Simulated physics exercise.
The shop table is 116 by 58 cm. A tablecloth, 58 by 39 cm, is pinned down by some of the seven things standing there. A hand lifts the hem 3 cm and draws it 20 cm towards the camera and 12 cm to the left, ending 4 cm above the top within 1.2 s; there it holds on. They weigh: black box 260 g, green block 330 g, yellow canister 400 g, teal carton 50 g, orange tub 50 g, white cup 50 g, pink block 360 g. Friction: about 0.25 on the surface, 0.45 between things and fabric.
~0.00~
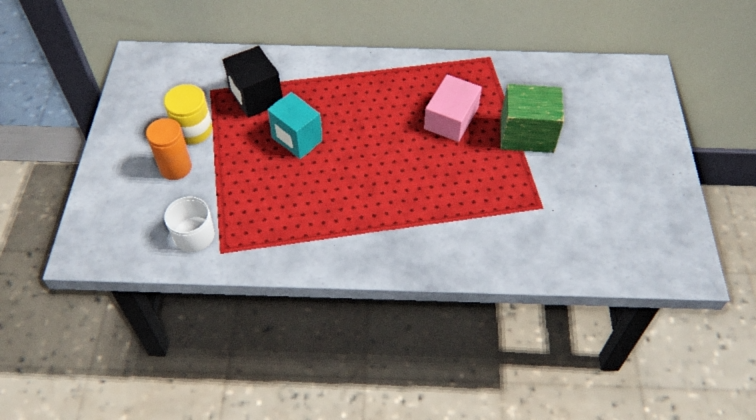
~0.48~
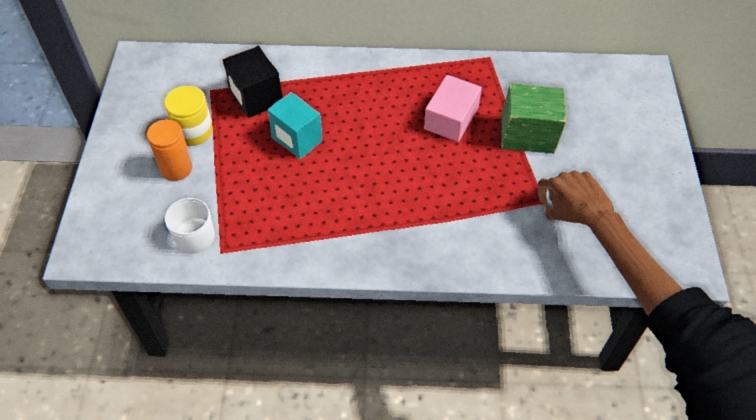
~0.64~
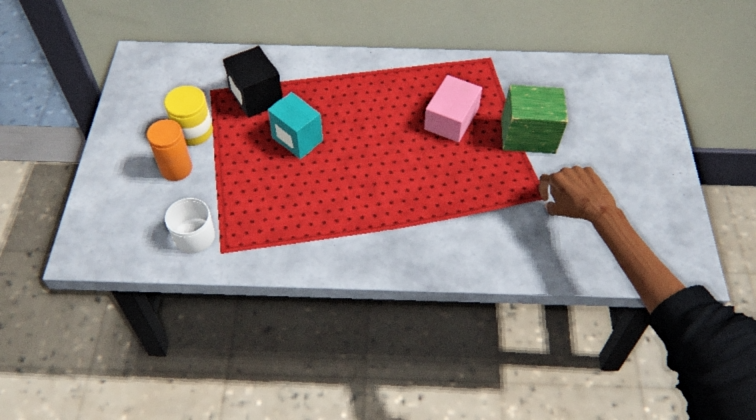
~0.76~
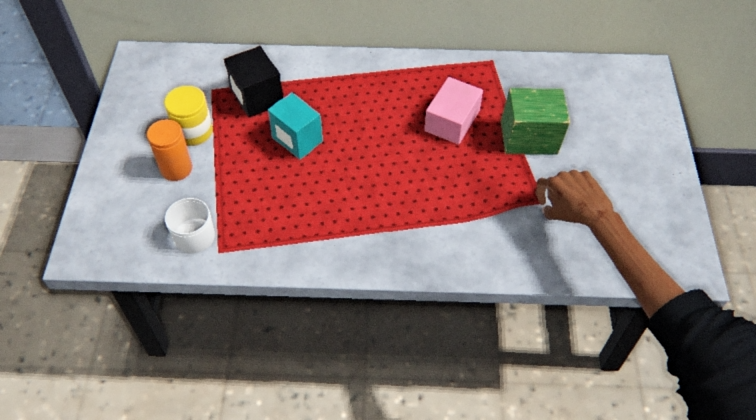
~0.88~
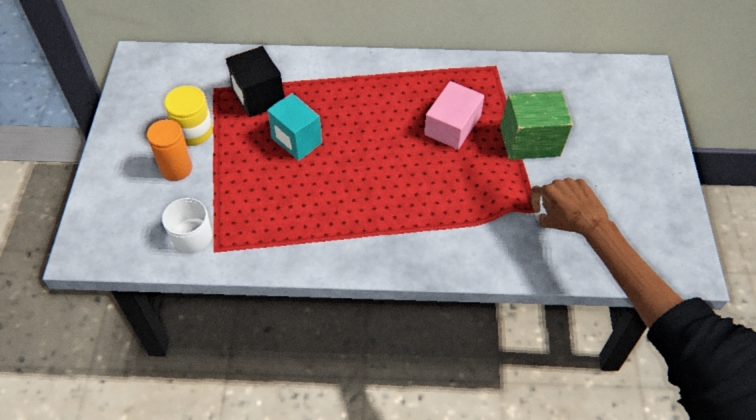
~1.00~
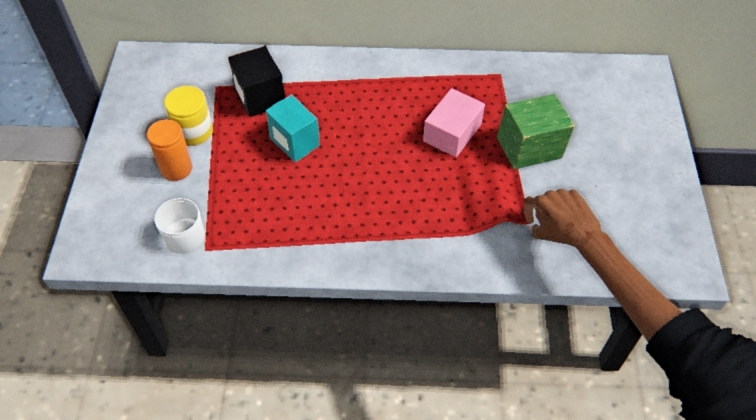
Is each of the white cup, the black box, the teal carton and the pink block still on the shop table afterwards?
Result: White cup remains up there, black box stays on, teal carton remains up there, pink block remains up there.
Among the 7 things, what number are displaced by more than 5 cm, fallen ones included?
I count 3.
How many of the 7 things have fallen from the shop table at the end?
I count 0.
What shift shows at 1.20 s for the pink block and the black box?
Pink block 8 cm, black box 2 cm.
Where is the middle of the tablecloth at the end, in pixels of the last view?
Around (349, 185).
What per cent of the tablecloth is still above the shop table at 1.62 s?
About 100 per cent.
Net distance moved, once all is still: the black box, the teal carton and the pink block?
Black box 4 cm, teal carton 4 cm, pink block 15 cm.
At 1.2 s, 100 % of the tablecloth is still over the top; pink block 8 cm off its start, white cup 4 cm off its start, teal carton 2 cm off its start.
At 1.4 s, 100 % of the tablecloth is still over the top; pink block 12 cm off its start, white cup 7 cm off its start, black box 3 cm off its start.
At 1.6 s, 100 % of the tablecloth is still over the top; pink block 16 cm off its start at (449, 162), white cup 9 cm off its start at (137, 209), black box 4 cm off its start at (270, 69).
At 1.8 s, 100 % of the tablecloth is still over the top; pink block 17 cm off its start, white cup 10 cm off its start, black box 4 cm off its start.
At 3.4 s, 100 % of the tablecloth is still over the top; pink block 17 cm off its start at (448, 168), white cup 10 cm off its start at (133, 208), black box 4 cm off its start at (271, 70), teal carton 4 cm off its start at (284, 126).
